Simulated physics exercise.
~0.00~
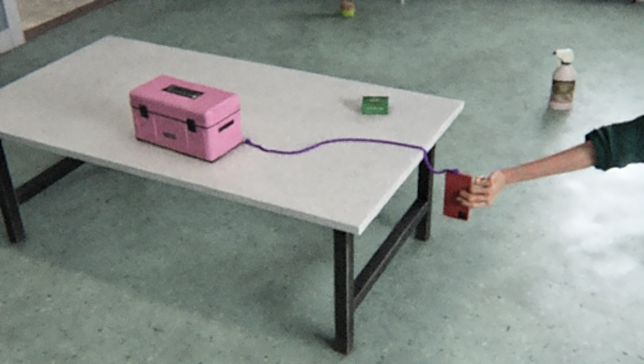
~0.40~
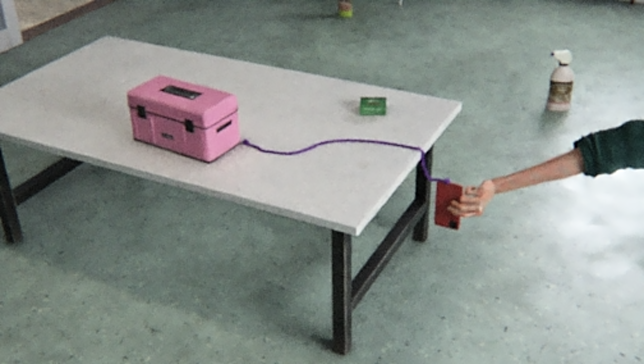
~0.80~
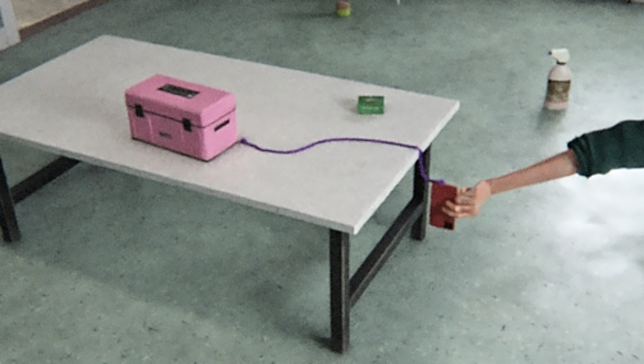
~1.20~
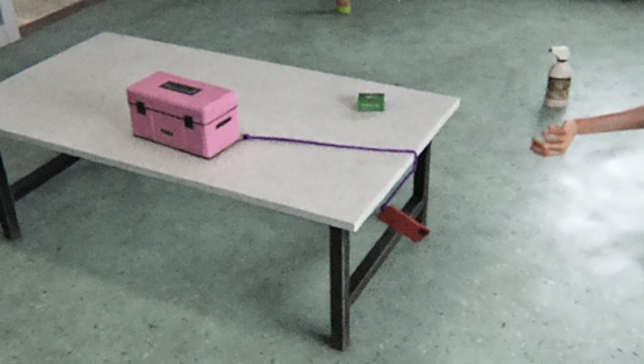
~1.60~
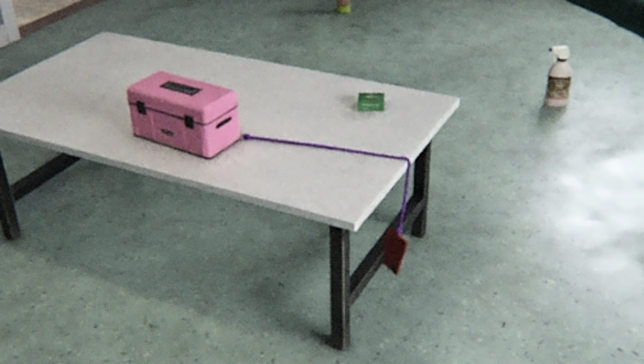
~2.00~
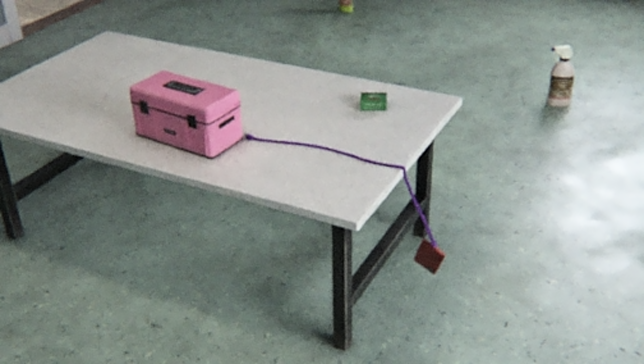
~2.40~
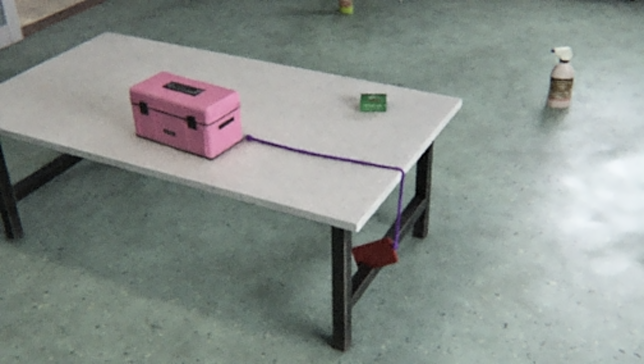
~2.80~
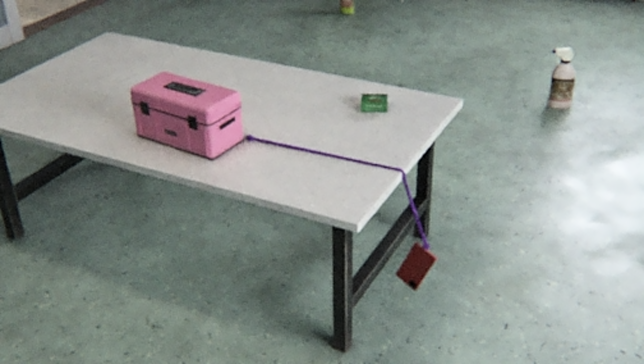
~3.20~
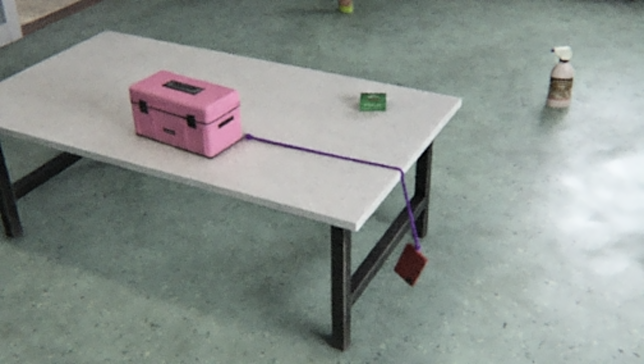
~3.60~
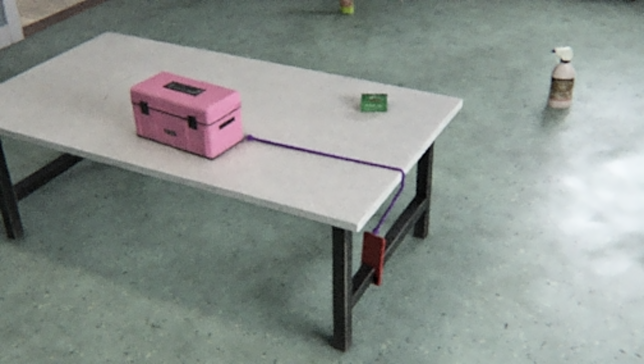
A red phone is held over the floor by a hand reaching in from the right, a slack purple cord running from it across a pale table to a pink toolbox, with a small green box nearby. The hand lets go and draws back out of view. The phone drops below the tabletop, and the cord pulls nearly straight and bends over the edge. The phone then swings right and left, twisting as it goes. It ends still hanging in the air beside the table leg, while the toolbox and green box stay in place.
